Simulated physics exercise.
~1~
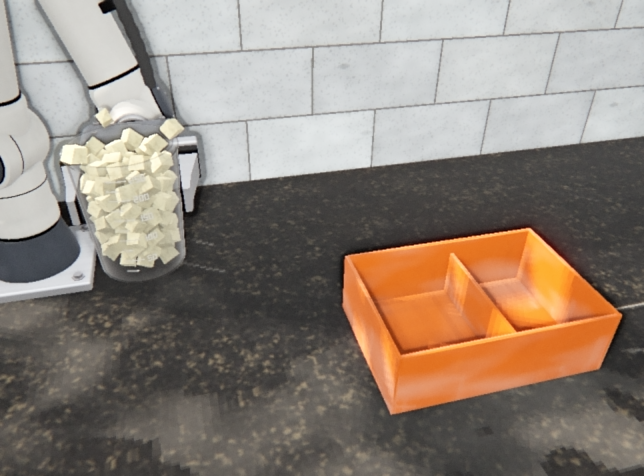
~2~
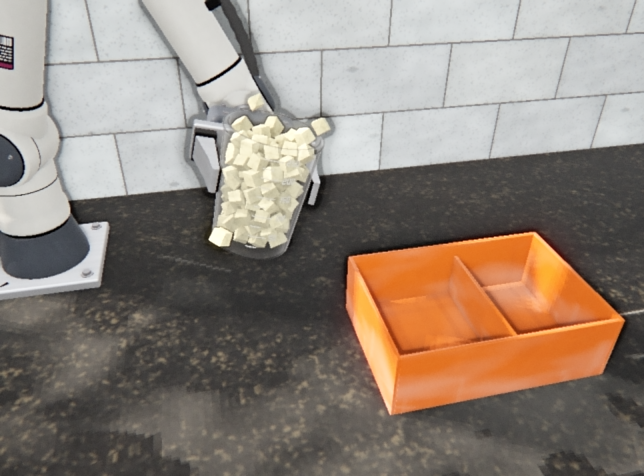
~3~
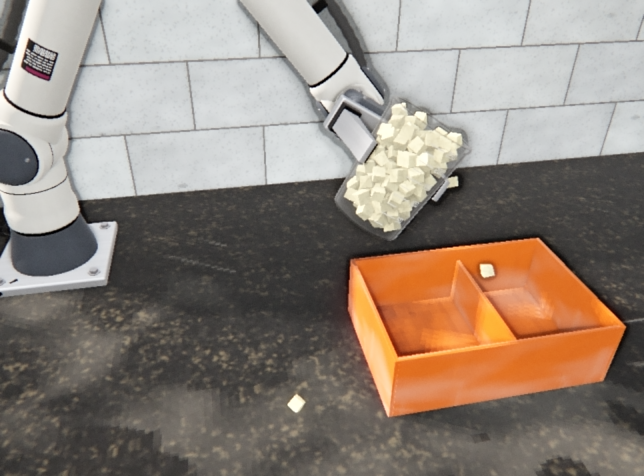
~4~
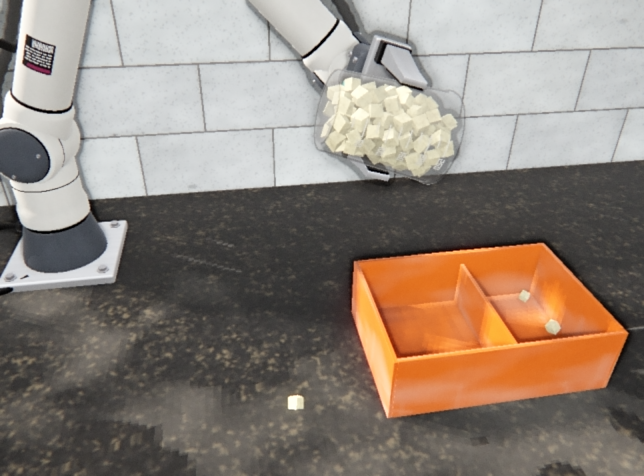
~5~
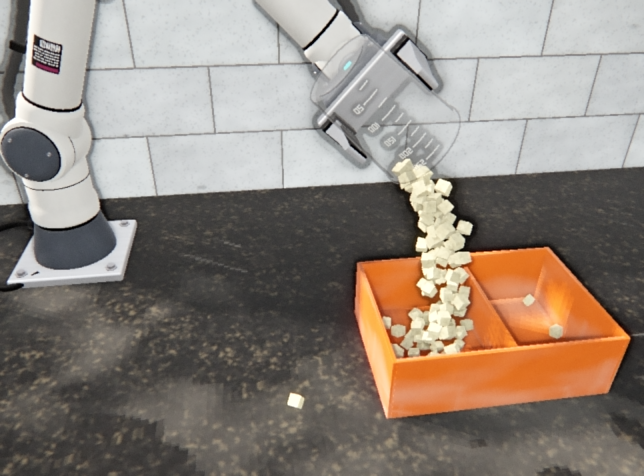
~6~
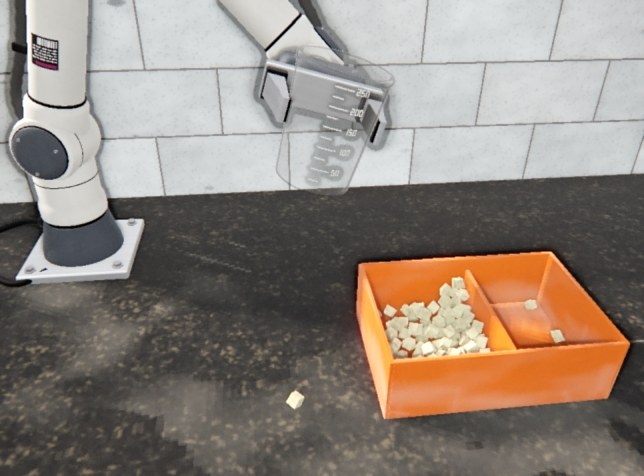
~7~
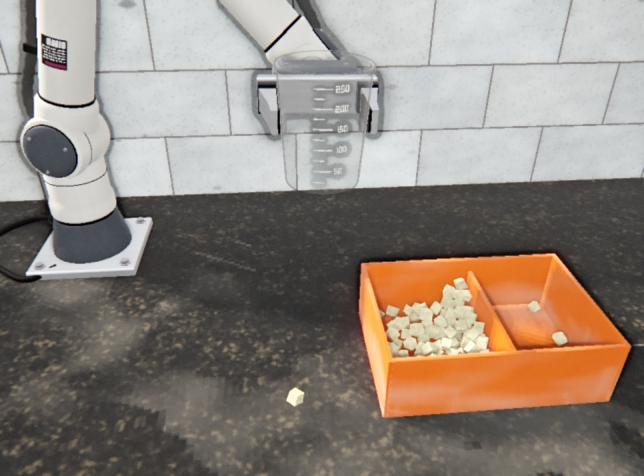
An orange box split into two parts by a cross wall sits at the right of a dark speckled counter, seen from slightly above against a white tiled wall. At the left, a white robot arm grips a clear cup heaped with pale vegetable cubes. The arm carries the cup right while tipping it, and a few cubes spill early, one onto the counter and two into the box's right part. It then turns the cup over, and the rest pour into the left part. Finally, the arm swings the empty cup back upright, leaving a pile in the left part.
